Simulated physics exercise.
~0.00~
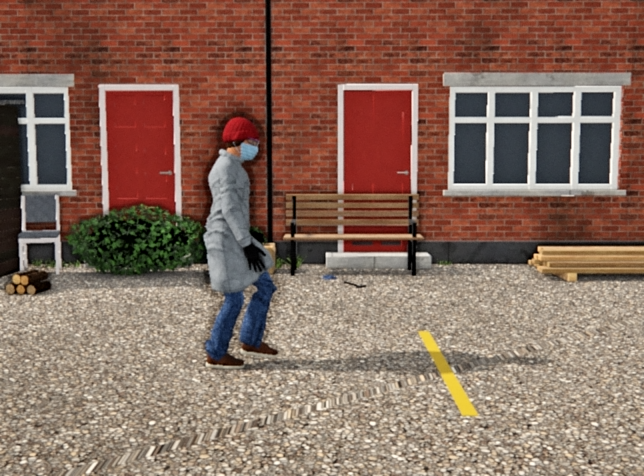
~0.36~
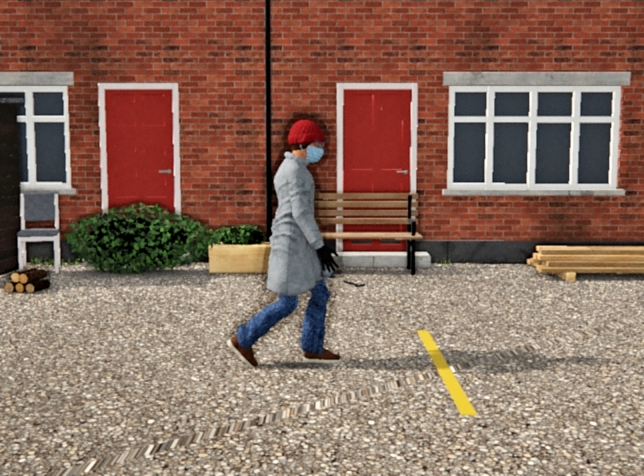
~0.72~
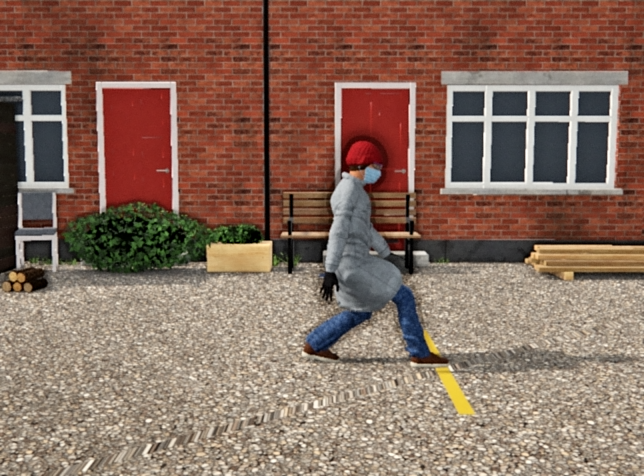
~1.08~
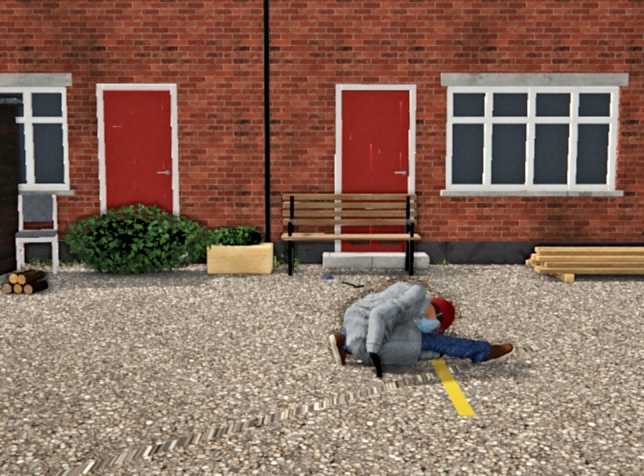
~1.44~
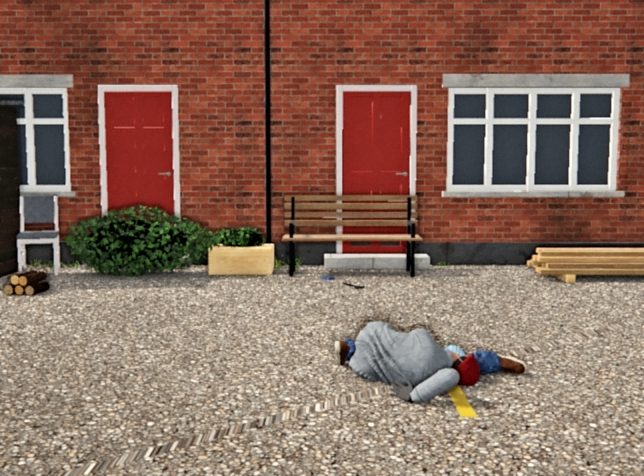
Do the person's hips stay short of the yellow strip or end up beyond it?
The hips stay short of the yellow strip, coming to rest on its left side as the person lies on the gravel.
